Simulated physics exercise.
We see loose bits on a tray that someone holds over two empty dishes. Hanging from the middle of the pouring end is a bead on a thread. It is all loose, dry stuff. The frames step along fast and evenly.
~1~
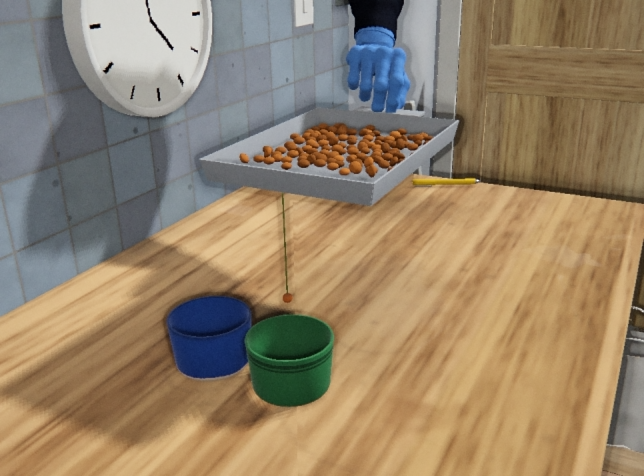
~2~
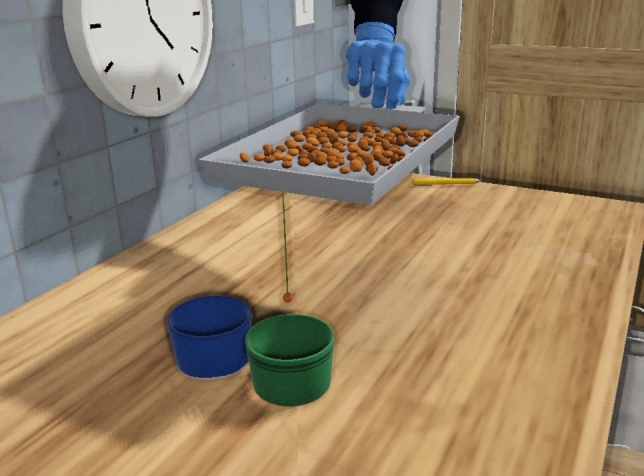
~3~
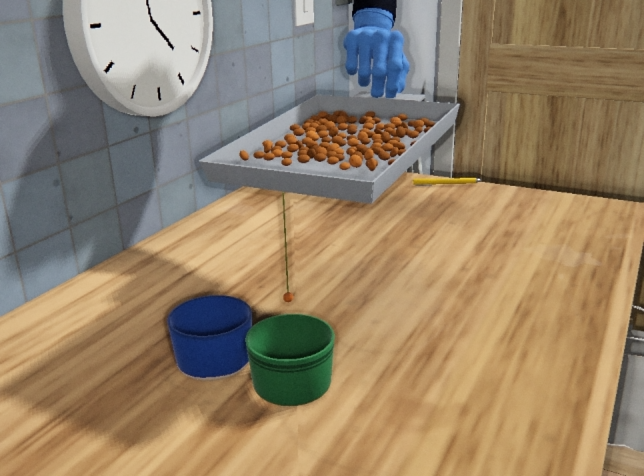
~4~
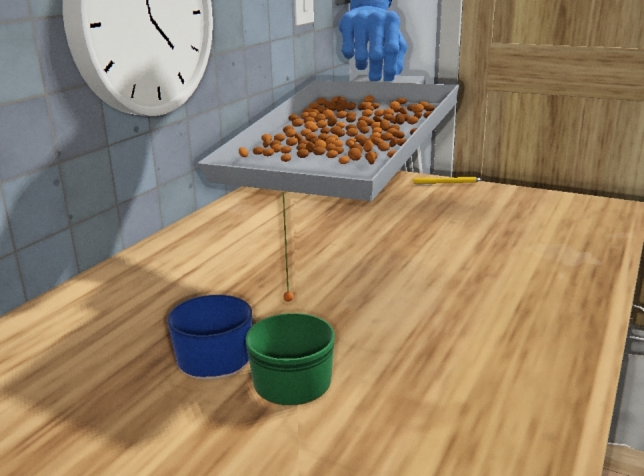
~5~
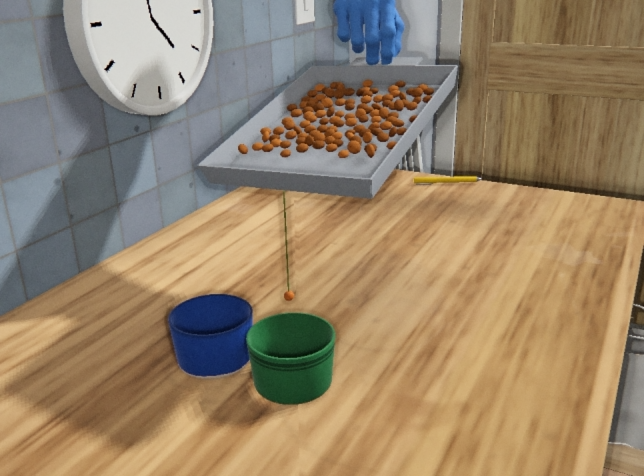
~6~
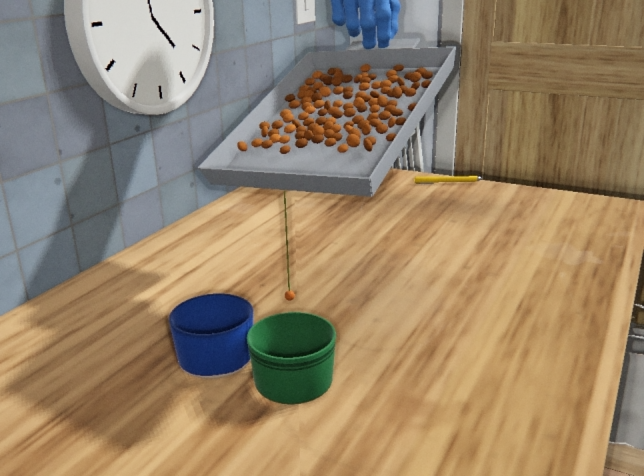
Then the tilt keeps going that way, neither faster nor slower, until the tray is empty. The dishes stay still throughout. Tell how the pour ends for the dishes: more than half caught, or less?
Honestly, the catch comes out above half of the load.
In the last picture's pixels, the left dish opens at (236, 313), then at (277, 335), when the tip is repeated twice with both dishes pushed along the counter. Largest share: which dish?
The left-hand one the first time, the left-hand one the second.
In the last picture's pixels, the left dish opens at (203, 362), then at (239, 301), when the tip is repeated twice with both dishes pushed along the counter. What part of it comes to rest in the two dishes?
About 0 per cent, then about 40 per cent.
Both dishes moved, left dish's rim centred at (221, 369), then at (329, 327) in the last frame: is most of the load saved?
Short of half and then Short of half.
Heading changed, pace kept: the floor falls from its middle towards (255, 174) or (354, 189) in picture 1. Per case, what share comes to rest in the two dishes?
First case around 50 per cent, second case 10 per cent.
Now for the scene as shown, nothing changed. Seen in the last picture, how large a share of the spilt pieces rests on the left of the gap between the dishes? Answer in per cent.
Close to 80 %.
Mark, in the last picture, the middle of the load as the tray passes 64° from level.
The load is centred near (252, 169).
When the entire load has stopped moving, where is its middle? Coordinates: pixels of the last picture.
Somewhere close to (218, 354) in the last picture.
Just after the last frame, tray tipped steeply; almost all on the tray; about a tenth in the air.
A moment on, tray tipped past a quarter turn; roughly half on the tray; about a tenth in the right dish; roughly a quarter in the left dish; about a tenth outside both; about a tenth in the air.
Further on, tray tipped past a quarter turn; roughly a quarter in the right dish; roughly two thirds in the left dish; roughly a quarter outside both.
When it is over, tray tipped past a quarter turn; roughly a quarter in the right dish; roughly two thirds in the left dish; roughly a quarter outside both.
